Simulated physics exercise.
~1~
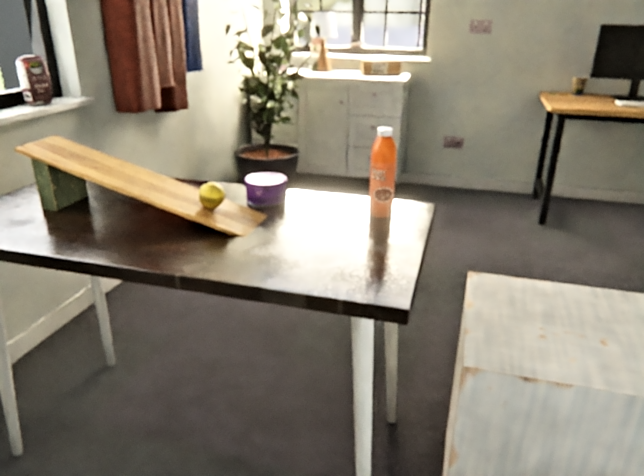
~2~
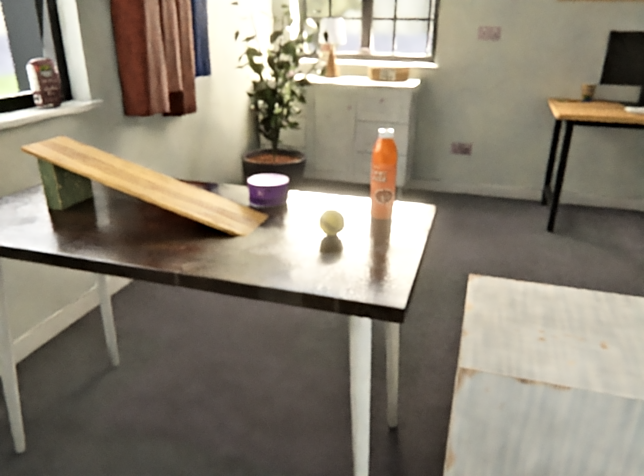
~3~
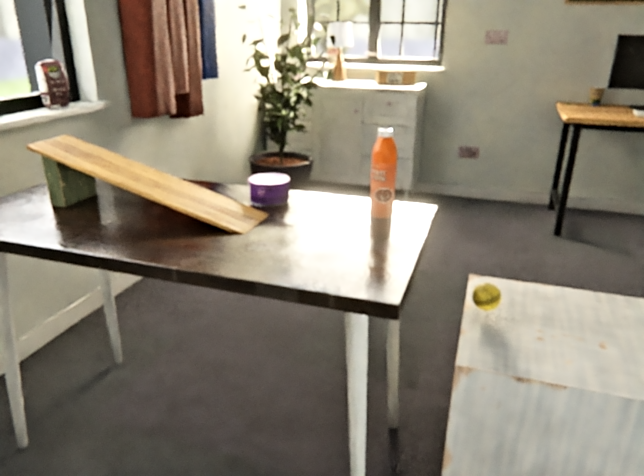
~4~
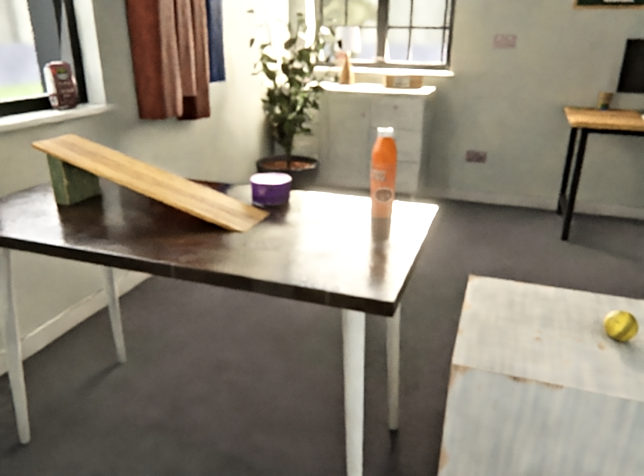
A yellow ball rolled down a wooden ramp and across a dark table, passing in front of an orange bottle, then cleared the gap to a lower, pale cabinet and ended up farther right on its top, while the bottle and purple tub stayed put.
